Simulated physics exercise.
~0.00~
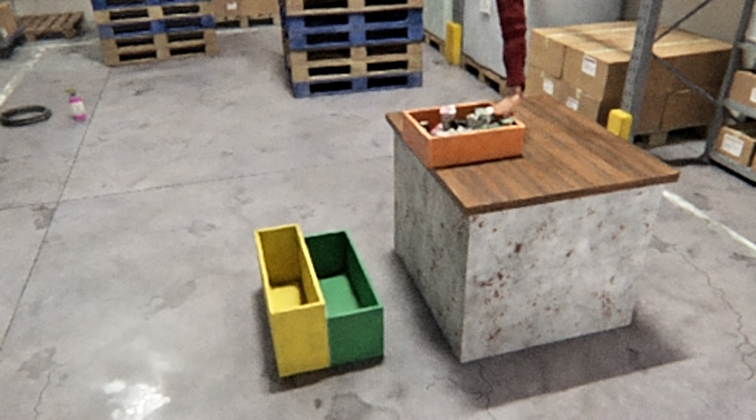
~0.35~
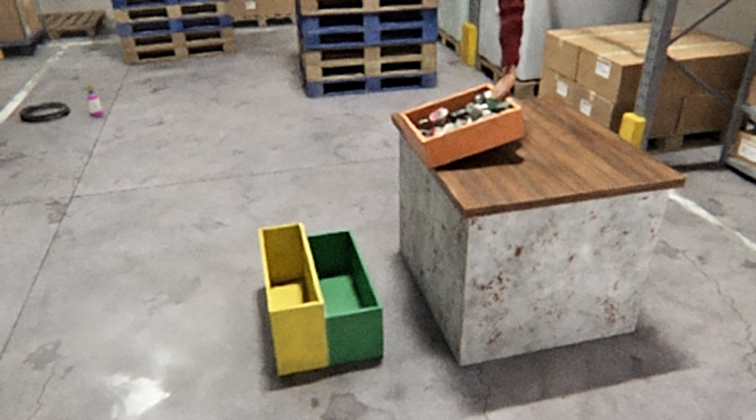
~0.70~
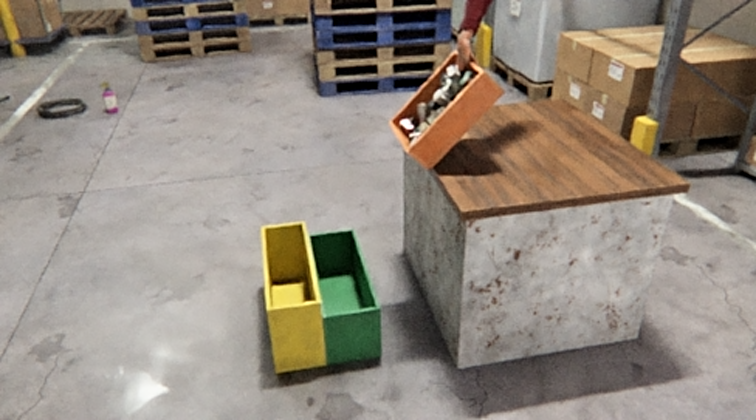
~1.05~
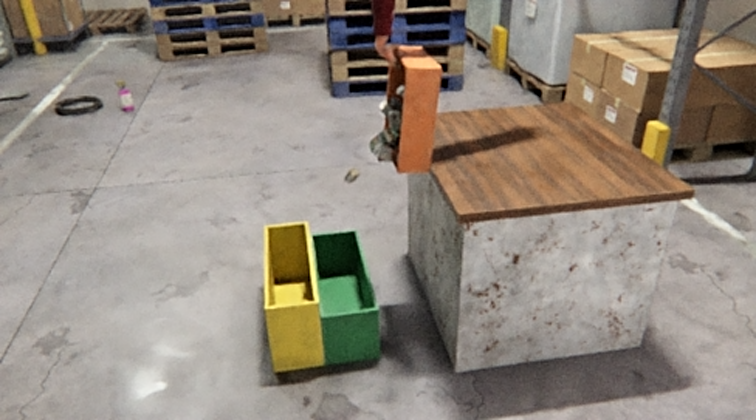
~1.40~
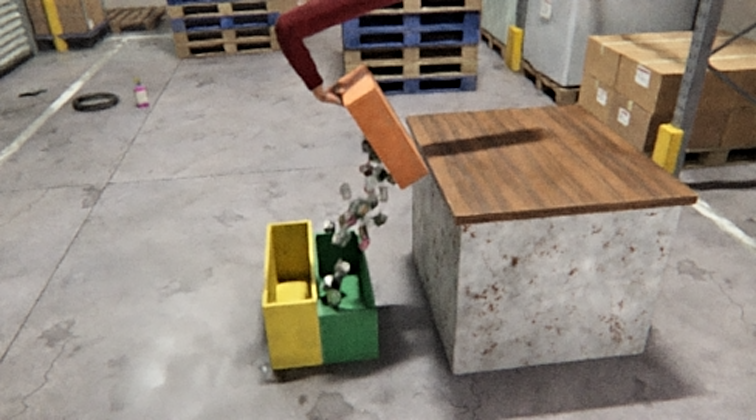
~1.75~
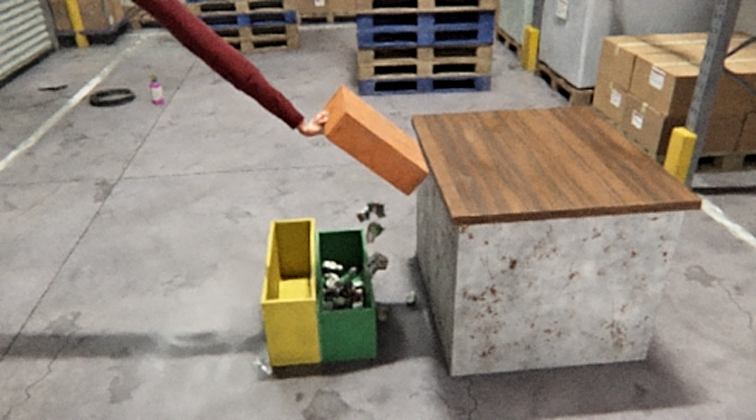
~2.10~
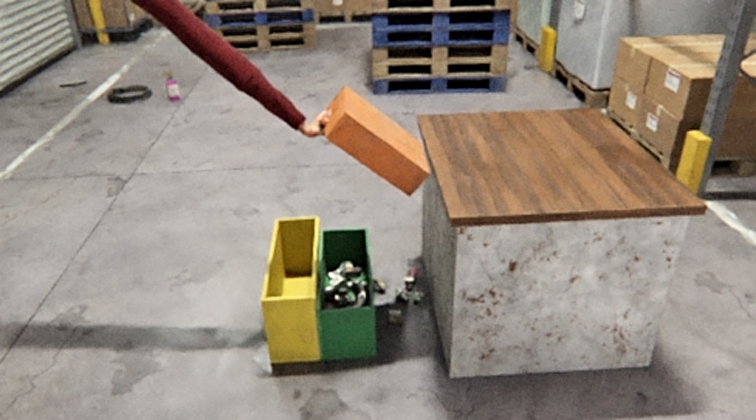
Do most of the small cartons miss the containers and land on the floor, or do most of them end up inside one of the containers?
Most of them end up inside the green box, the container nearest the bench. Only a few land on the floor between it and the bench.
